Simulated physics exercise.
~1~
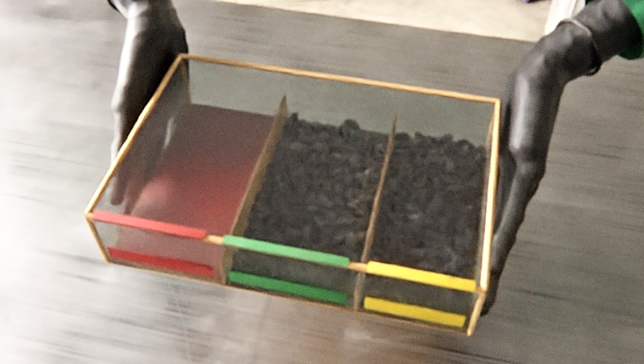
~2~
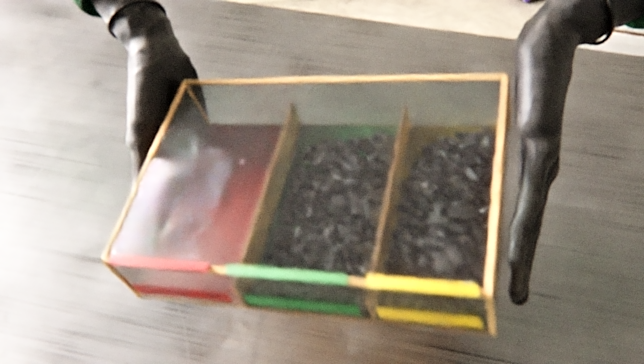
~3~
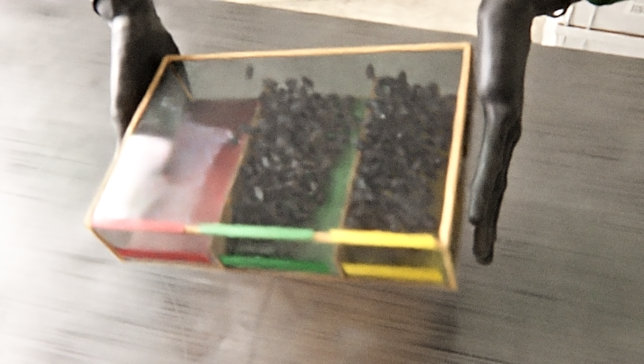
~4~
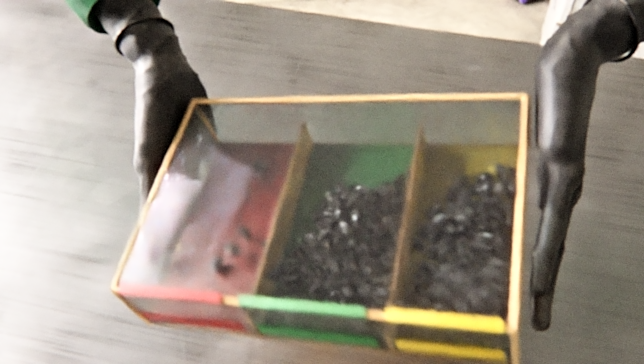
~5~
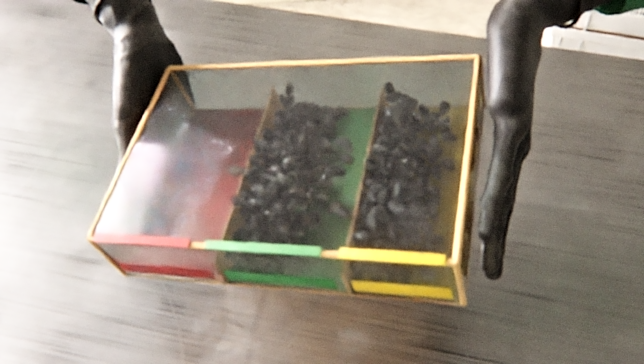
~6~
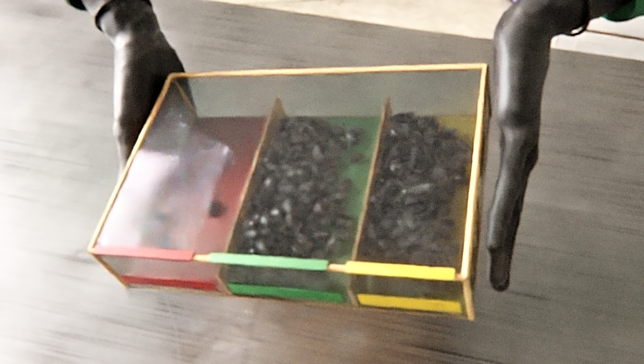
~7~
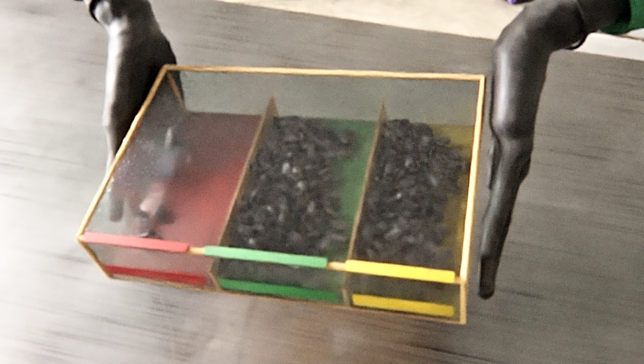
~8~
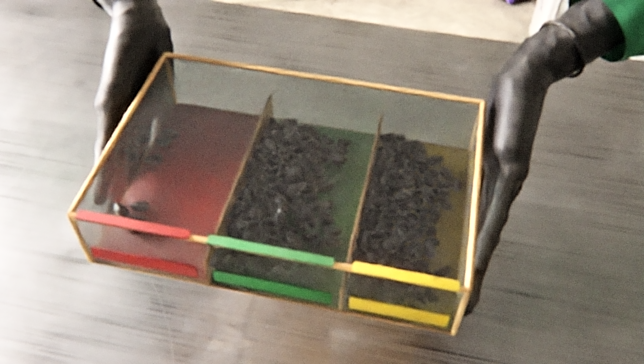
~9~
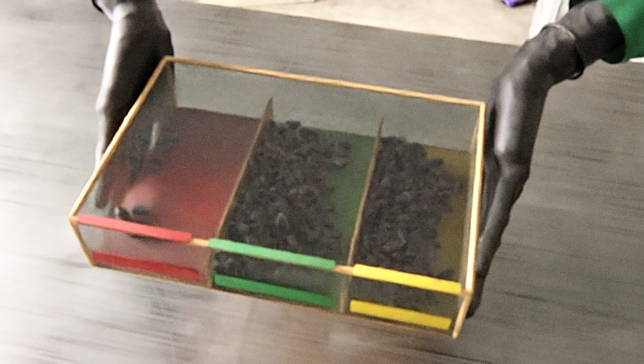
A clear-lidded box full of black beans is held by two dark-gloved hands above a grey, streaked surface, seen from above through a slightly swaying camera. Inside, two dividing walls separate a red section on the left, a green one in the middle and a yellow one on the right. The box tilts and shakes back and forth, and the beans slide up and down within the green and yellow sections. The shaking fades and the box turns back to its starting angle. It comes to rest with beans heaped in green and yellow, while red looks empty.
